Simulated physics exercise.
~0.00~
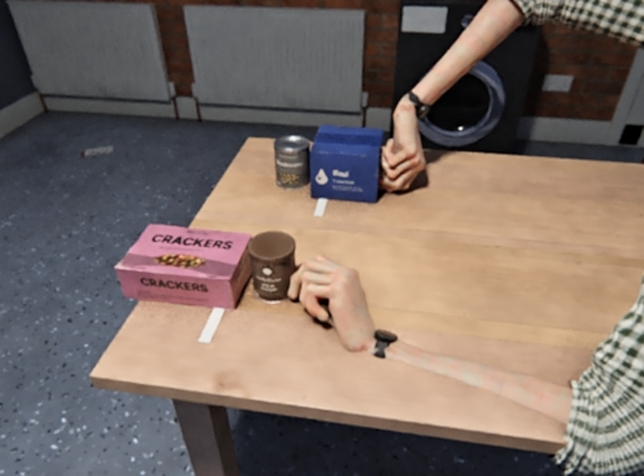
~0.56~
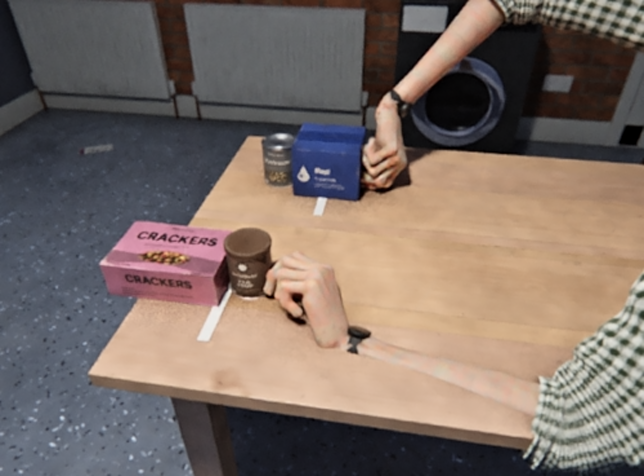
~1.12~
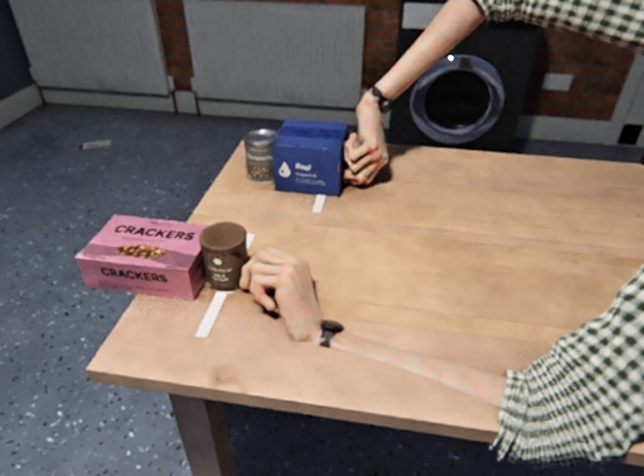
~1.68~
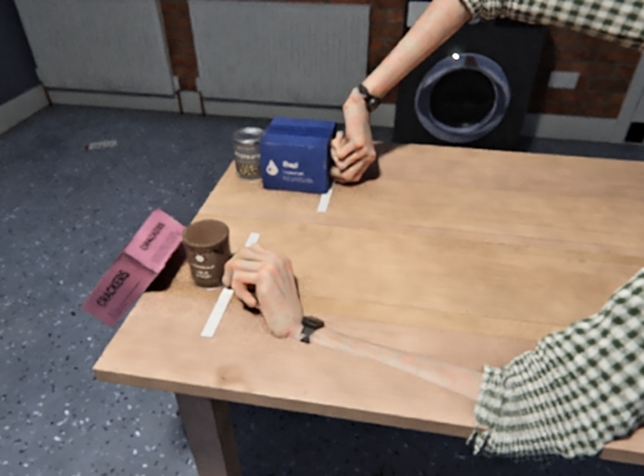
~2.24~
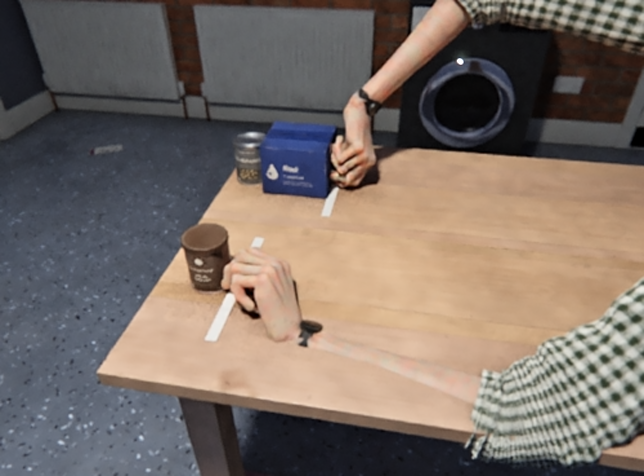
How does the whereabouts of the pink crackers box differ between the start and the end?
At the start the pink crackers box sits on the table near its left edge, beside the brown pot. By the end it has gone over that edge and is no longer on the tabletop.
